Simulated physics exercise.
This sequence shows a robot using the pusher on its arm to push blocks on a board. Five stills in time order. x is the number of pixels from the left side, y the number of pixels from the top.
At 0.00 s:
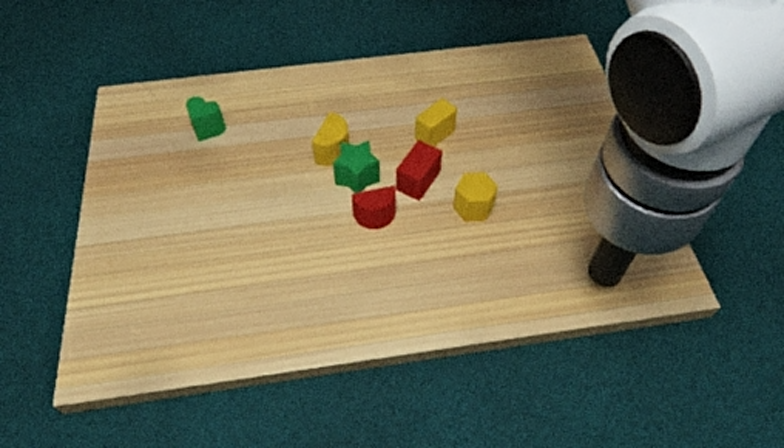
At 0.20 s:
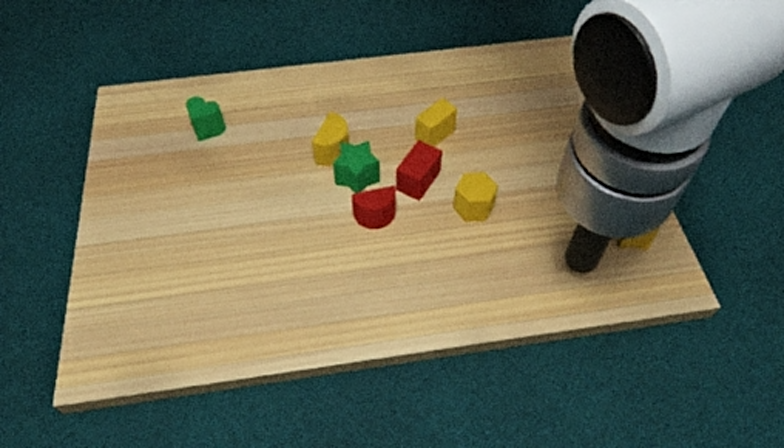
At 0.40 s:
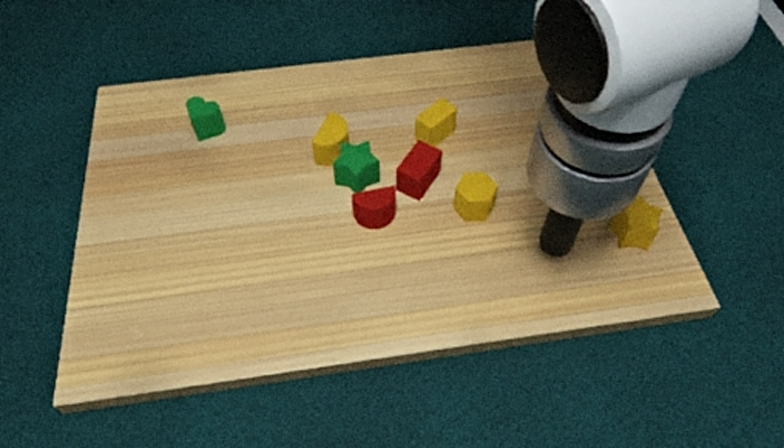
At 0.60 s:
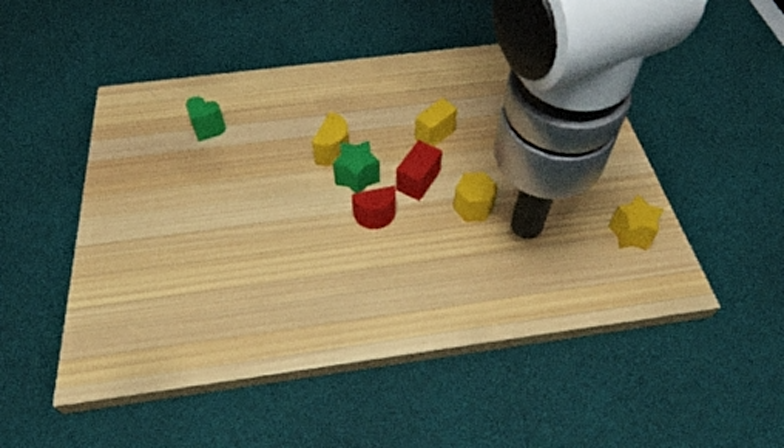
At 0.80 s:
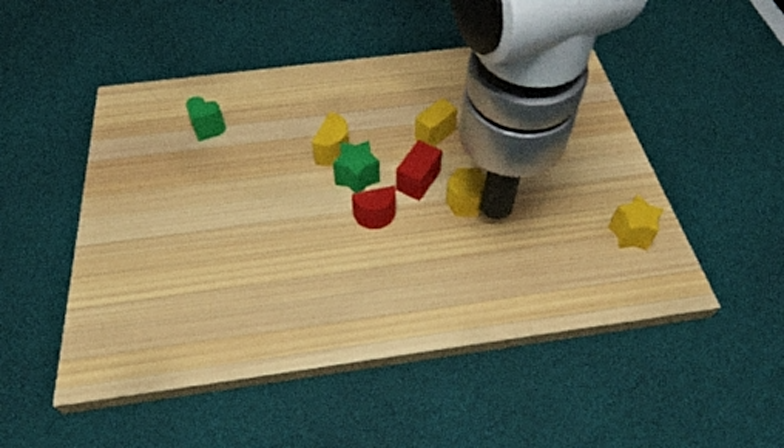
To begin with, a robot arm holds its dark pusher near the right side of a wooden board scattered with red, green and yellow blocks. The pusher glides left and slightly away, uncovering a yellow star, then meets the yellow hexagonal block and nudges it slightly left.
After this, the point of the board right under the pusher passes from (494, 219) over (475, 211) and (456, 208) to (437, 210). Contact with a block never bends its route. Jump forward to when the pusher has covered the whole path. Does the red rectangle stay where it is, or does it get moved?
That one moves away.
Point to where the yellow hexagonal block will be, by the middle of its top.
By then it is at (419, 166).
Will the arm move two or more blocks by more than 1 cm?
Yes, that is how it ends up.
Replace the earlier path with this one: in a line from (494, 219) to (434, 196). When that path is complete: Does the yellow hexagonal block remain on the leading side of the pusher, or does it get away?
Held in front.
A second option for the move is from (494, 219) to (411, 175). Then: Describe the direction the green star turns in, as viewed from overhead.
Turns anticlockwise.
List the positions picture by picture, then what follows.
Pusher's lower end at (605, 273); red D-shaped block at (375, 197); red rectangle at (419, 159); yellow hexagonal block at (477, 186), in the first picture.
Pusher at (581, 259); blocks still, in the second picture.
Pusher at (555, 243); blocks still, in the third picture.
Pusher at (527, 226); blocks still, in the fourth picture.
Pusher at (496, 207); red D-shaped block at (375, 197); red rectangle at (419, 159); yellow hexagonal block at (469, 181), in the fifth picture.
The first path, step by step. Halfway along, pusher at (468, 198); red rectangle at (413, 156); yellow hexagonal block at (443, 170).
At the end, pusher at (438, 199); red D-shaped block still; red rectangle at (398, 147), turned 30° clockwise; yellow hexagonal block at (419, 166), turned 30° clockwise.
